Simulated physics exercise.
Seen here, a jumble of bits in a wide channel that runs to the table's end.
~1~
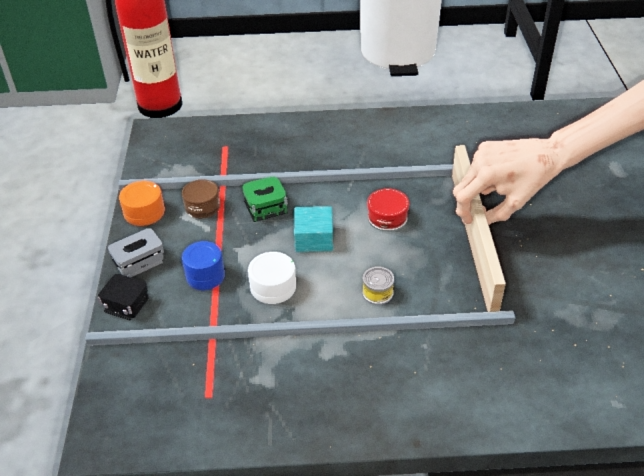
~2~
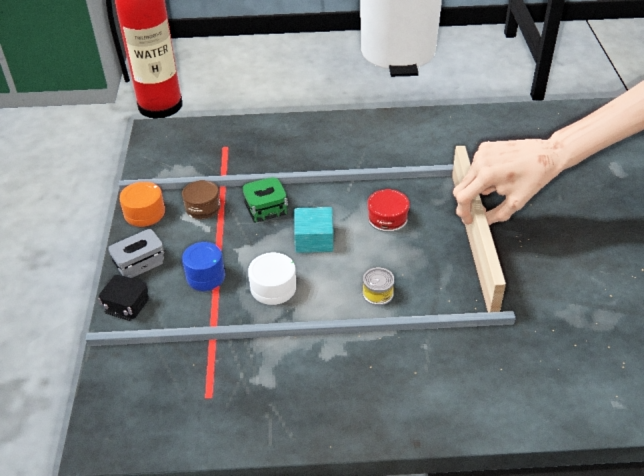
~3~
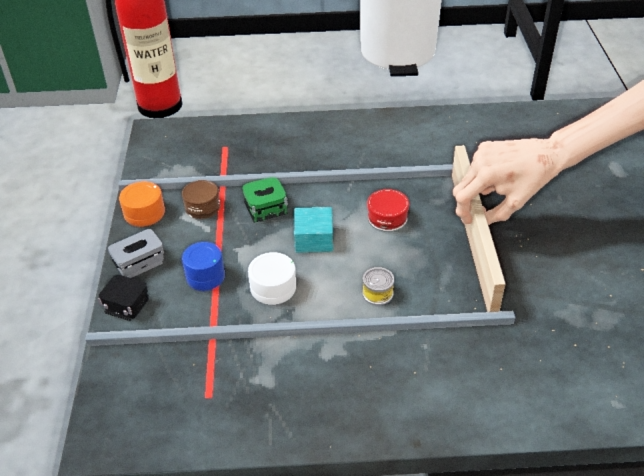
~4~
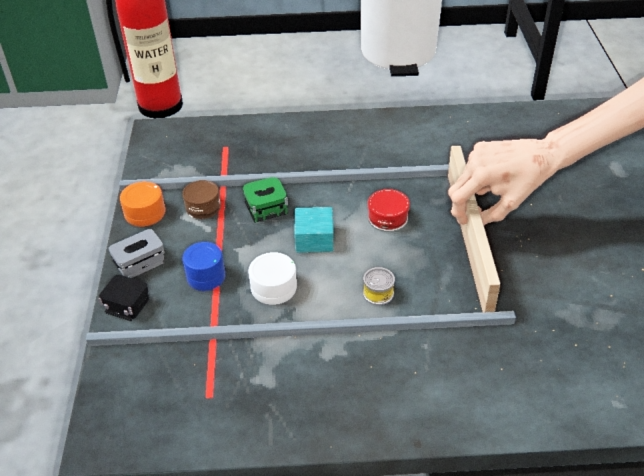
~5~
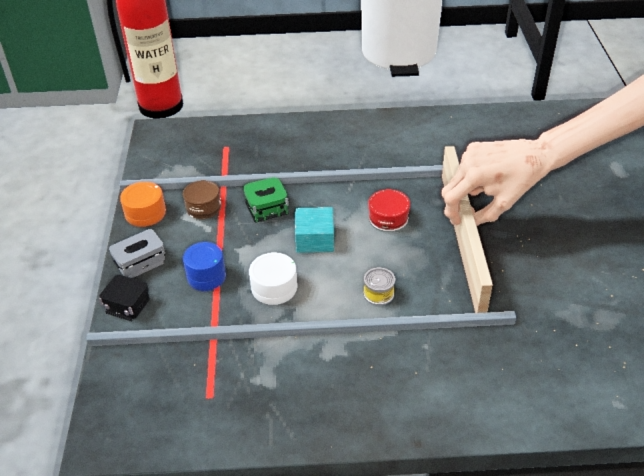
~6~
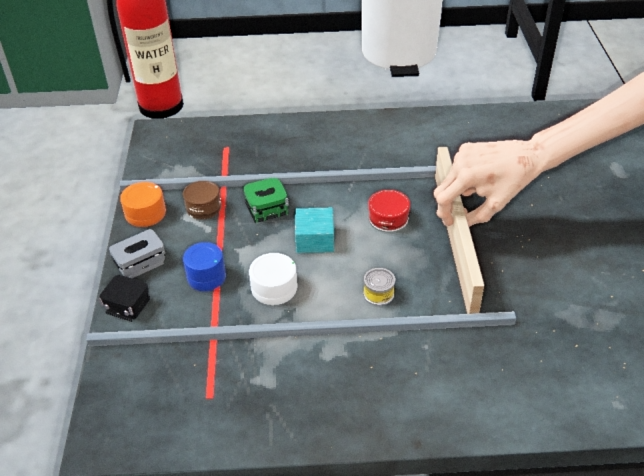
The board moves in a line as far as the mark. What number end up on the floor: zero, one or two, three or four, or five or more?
The number that fall off is zero.
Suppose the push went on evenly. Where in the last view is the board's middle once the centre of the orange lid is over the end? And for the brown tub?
Near (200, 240) and (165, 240).
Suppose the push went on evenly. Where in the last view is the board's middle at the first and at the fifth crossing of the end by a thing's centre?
First at (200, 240), next at (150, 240).
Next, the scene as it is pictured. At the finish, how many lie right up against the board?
4 of them.
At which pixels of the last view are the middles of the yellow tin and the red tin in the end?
First (200, 299), then (200, 222).
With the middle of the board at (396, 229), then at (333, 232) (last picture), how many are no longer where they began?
The counts are 1 and 3.
Soon after, none off yet; black case at rest near (126, 299); orange lid at rest near (143, 204); grey case at rest near (138, 255).
Then, none off yet; black case at rest near (126, 299); orange lid at rest near (138, 204); grey case at rest near (137, 254).
At rest, the number that fall off is zero.
